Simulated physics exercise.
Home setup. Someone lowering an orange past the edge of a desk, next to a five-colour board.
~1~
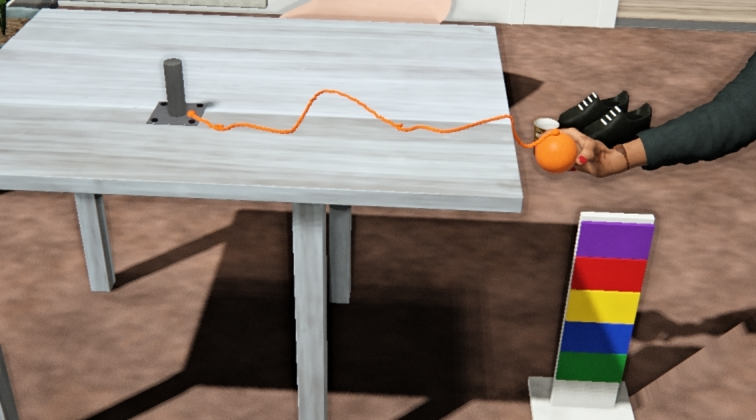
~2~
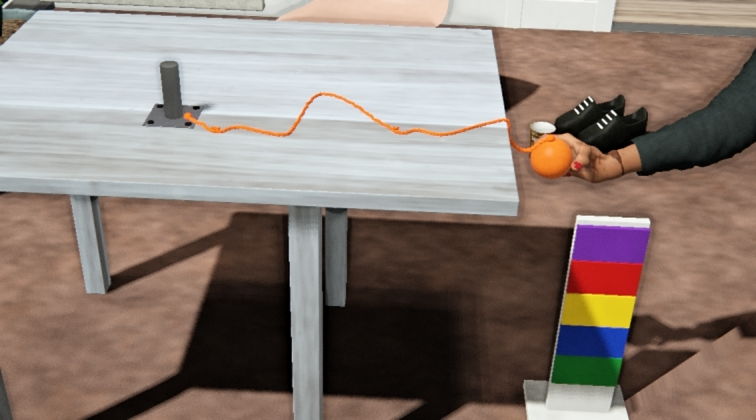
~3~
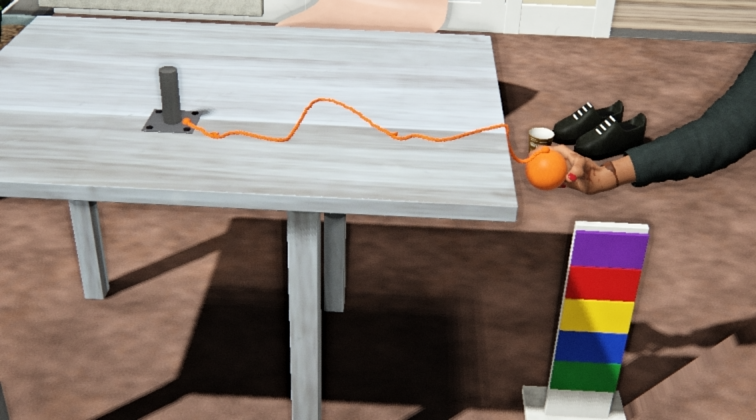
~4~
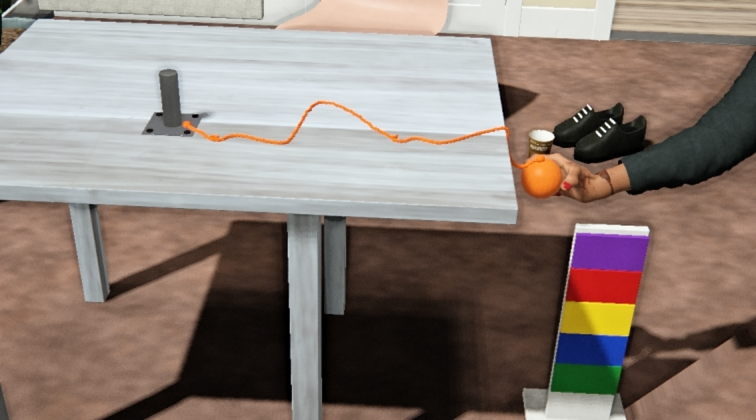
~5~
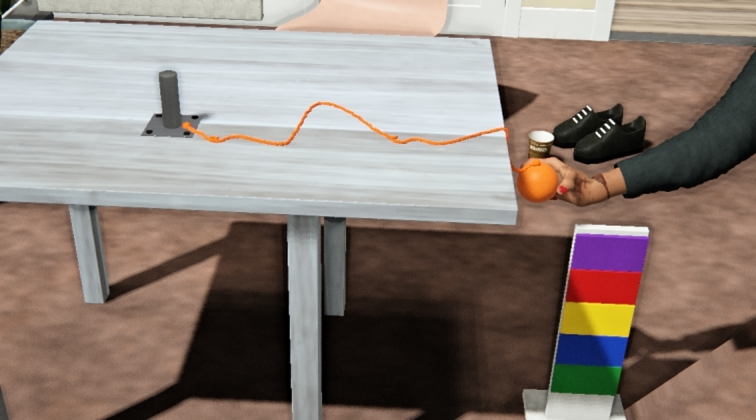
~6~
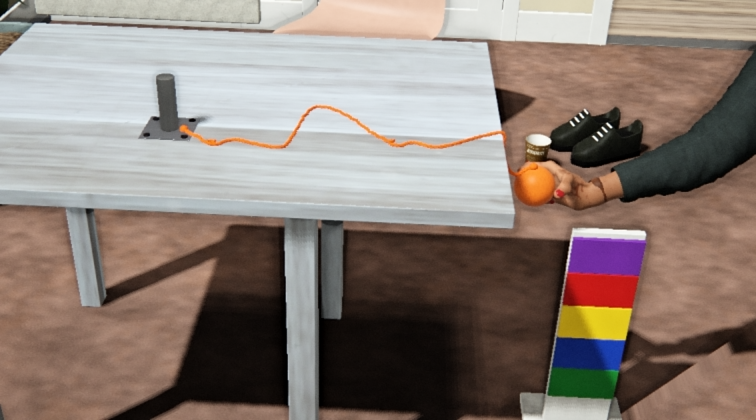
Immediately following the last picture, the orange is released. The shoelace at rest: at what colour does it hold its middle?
The colour is blue.
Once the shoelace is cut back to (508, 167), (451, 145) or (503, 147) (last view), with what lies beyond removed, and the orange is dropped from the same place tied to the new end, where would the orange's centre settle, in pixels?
The three cuts give roughly (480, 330), (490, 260) and (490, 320) respectively.
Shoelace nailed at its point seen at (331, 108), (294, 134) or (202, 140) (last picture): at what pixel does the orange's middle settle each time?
Pixel places, try by try: (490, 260), (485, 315), (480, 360).
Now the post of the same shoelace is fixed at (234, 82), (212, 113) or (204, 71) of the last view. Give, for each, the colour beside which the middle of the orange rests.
The first case gives green, the second green and the third blue.
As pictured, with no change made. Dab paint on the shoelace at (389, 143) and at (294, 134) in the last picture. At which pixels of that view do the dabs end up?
One finishes at (500, 200) and the other at (358, 139).
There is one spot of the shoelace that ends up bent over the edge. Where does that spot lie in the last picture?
It's the point at about (367, 129).
Soon after, orange near (516, 314); level with yellow.
After that, orange near (459, 358); level with blue.
And then, orange near (487, 379); level with blue.
In the end, orange near (478, 374); level with blue. At blue.
